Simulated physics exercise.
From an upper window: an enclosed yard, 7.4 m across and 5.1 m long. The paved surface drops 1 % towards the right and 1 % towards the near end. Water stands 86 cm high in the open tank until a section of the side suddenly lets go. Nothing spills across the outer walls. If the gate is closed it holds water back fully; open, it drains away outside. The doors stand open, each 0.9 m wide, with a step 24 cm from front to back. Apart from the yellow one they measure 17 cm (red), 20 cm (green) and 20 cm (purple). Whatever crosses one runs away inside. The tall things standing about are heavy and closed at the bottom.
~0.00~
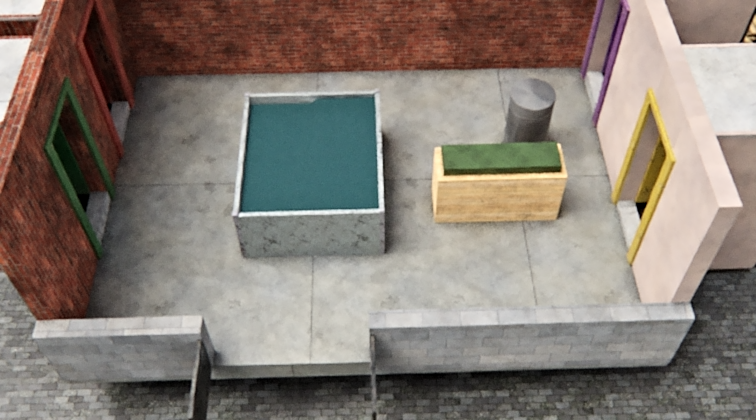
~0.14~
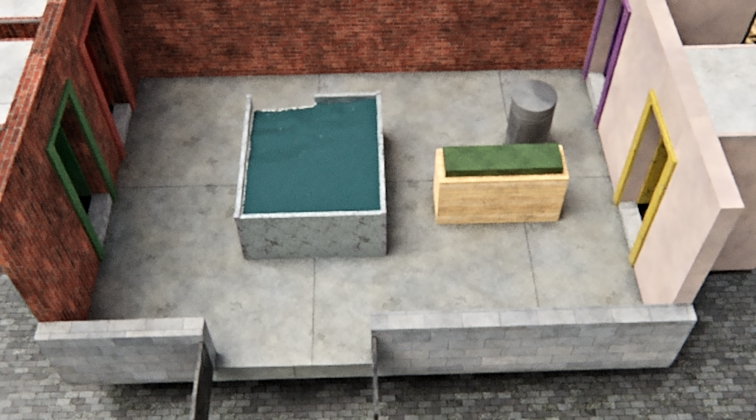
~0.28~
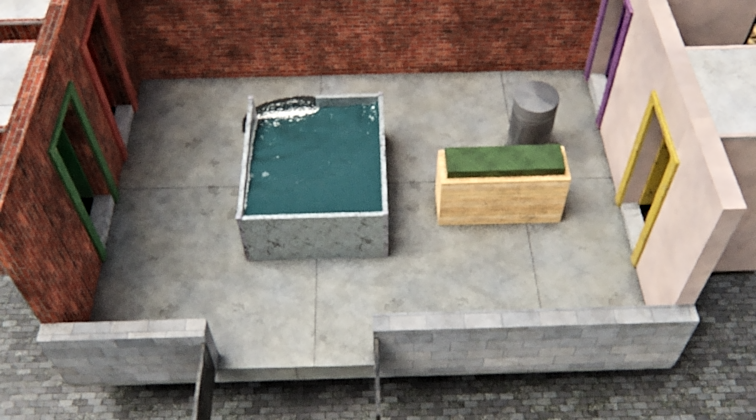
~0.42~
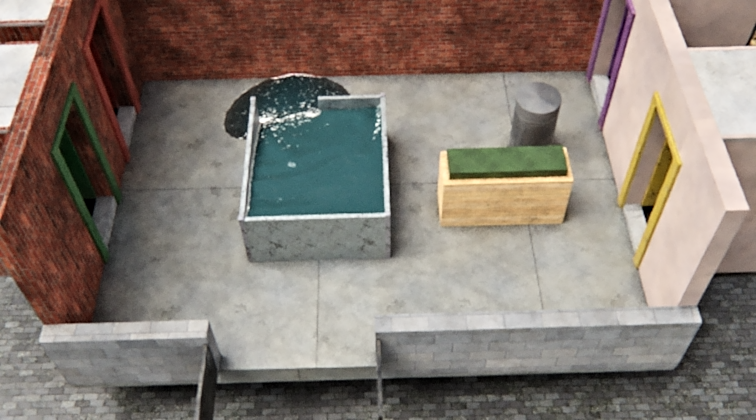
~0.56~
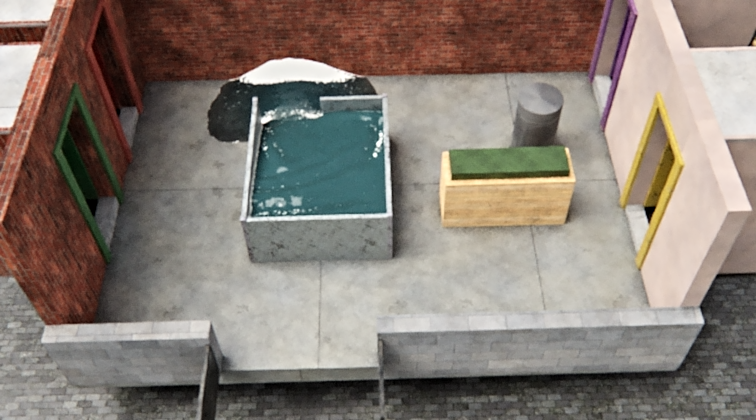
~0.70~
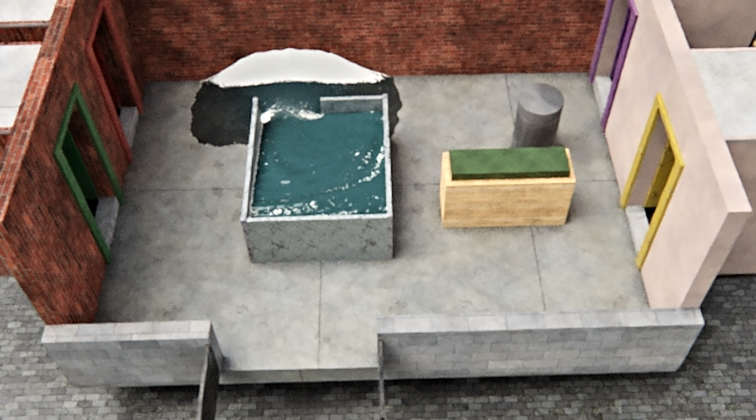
The clip opens on an enclosed yard with a still, full open tank beside a wooden planter and a grey cylinder. A gap breaks open in the tank's far side and water pours out, spreading over the paving and surging against the brick wall in a white, foaming arc while the tank's surface ripples.
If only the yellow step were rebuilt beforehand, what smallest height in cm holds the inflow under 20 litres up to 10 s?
At least 6 cm or so.
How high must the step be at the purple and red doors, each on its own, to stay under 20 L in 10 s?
About 18 cm at purple and 24 cm at red.
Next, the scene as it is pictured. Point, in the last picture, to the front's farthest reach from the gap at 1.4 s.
Near (504, 76).
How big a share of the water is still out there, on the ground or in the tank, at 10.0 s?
About 86 per cent.
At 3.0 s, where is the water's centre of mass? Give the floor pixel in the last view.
At about (316, 156).
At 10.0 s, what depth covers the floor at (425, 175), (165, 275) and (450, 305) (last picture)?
In that order: 7, 10 and 11 cm.
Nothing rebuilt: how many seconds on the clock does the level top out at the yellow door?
At about 10.0 s.
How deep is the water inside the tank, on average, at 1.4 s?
About 61 cm.
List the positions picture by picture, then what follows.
The first frame shows the open tank at (311, 153) is whole and still, 86 cm deep; the yellow door at (640, 185) is dry.
In the second frame, the front is at a hidden place, 0.4 m from the gap on the far side; 0.3 m2 of floor is wet, 86 cm left at the back.
In the third frame, the gap is on the far side, the front 0.9 m out at a hidden place; the back of the open tank holds 86 cm.
In the fourth frame, the front is at (278, 80), 1.4 m from the gap on the far side; 2.2 m2 of floor is wet, 86 cm left at the back.
In the fifth frame, water pours out on the far side and has run 1.5 m, to (237, 81); about 7 cm deep outside, 84 cm at the back.
In the sixth frame, water pours out on the far side and has run 1.8 m, to (208, 82); about 6 cm deep outside, 75 cm at the back; 4.1 m in a straight line remain to the yellow door at (649, 190).
After 1.4 s water covers 20 % of the floor, deepest (55 cm) near (287, 88); it has not reached the yellow door.
After 3.0 s water covers 60 % of the floor, deepest (34 cm) near (168, 83); it has not reached the yellow door.
After 10.0 s water covers 100 % of the floor, deepest (20 cm) near (660, 343); 11 cm at the yellow door, 2 litres in over its 10 cm step.
At the yellow door as built, the water arrived by 3.2 s and peaked near 11 cm at 10.0 s.
Run again over the same 10 s with other heights there, 29 litres in over 5 cm, 11 litres over 7 cm. The limit of 20 litres is kept from about 6 cm up.
